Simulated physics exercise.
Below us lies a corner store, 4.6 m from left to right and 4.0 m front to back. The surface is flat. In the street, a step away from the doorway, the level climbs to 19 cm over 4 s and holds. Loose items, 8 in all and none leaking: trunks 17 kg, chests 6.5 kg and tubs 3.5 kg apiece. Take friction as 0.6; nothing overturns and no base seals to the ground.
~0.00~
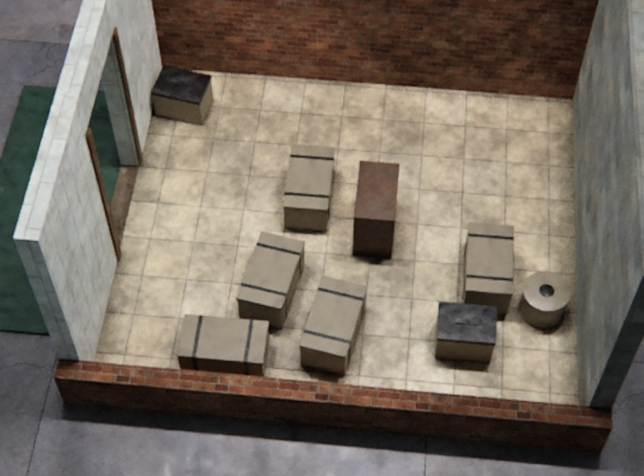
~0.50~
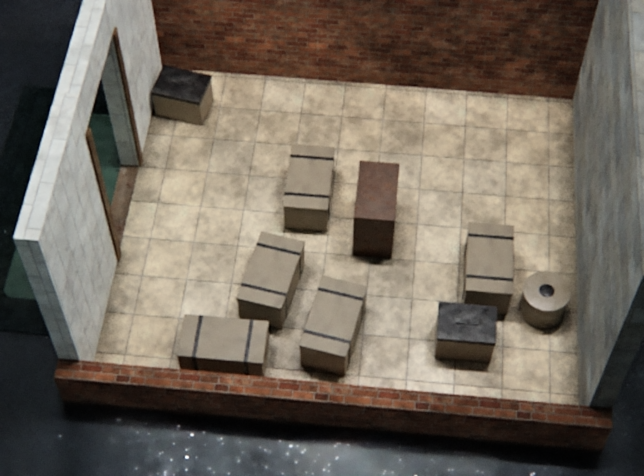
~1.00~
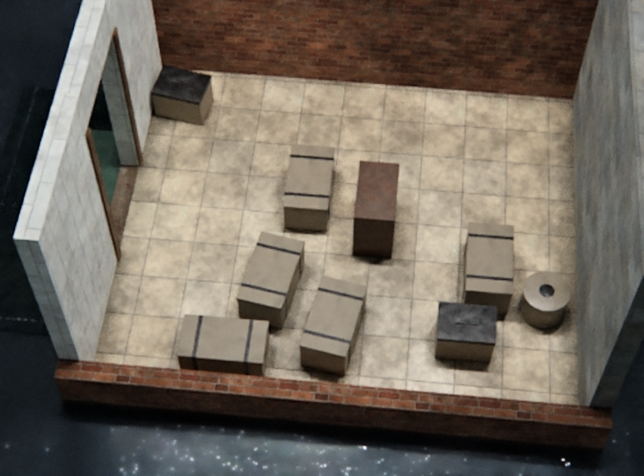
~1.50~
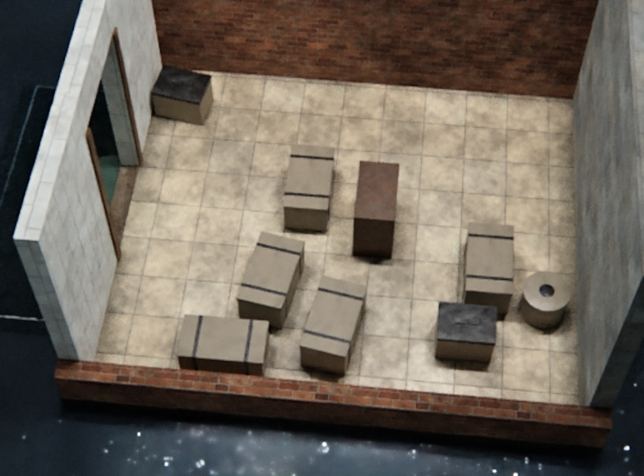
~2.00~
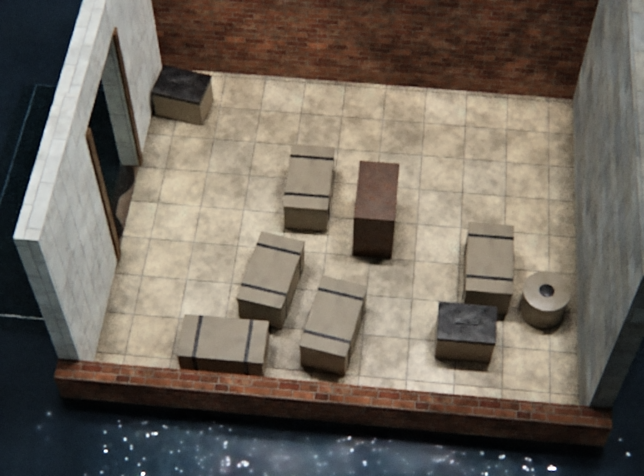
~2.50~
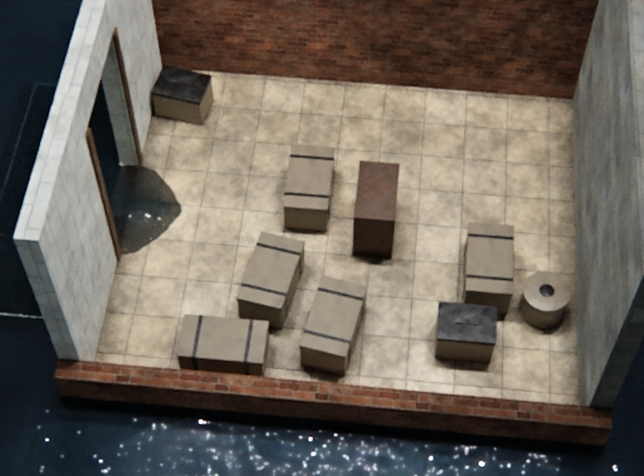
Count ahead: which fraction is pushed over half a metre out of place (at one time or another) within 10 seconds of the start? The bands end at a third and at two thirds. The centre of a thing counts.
That comes to one to two thirds.
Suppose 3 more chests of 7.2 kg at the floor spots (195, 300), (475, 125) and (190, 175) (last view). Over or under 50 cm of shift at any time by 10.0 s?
In that order: Less, more, over.
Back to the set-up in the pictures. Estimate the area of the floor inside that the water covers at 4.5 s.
Roughly 5.0 m2.
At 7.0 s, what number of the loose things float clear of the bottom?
At that moment 1.
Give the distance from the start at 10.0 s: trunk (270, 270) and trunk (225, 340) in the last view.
In turn: 200 cm, 0 cm.
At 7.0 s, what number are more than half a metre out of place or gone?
By then 1.
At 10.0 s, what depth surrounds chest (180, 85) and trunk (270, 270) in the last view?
About 3 and 7 cm.
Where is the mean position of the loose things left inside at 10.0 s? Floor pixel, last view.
Near (402, 295).
After 3.5 s 0 of 8 are over 50 cm from their spots; 0 afloat.
After 4.5 s 0 of 8 are over 50 cm from their spots; 0 afloat.
After 7.0 s 1 of 8 are over 50 cm from their spots; 1 afloat.
After 10.0 s 3 of 8 are over 50 cm from their spots, and 3 have been at some point; 5 afloat.
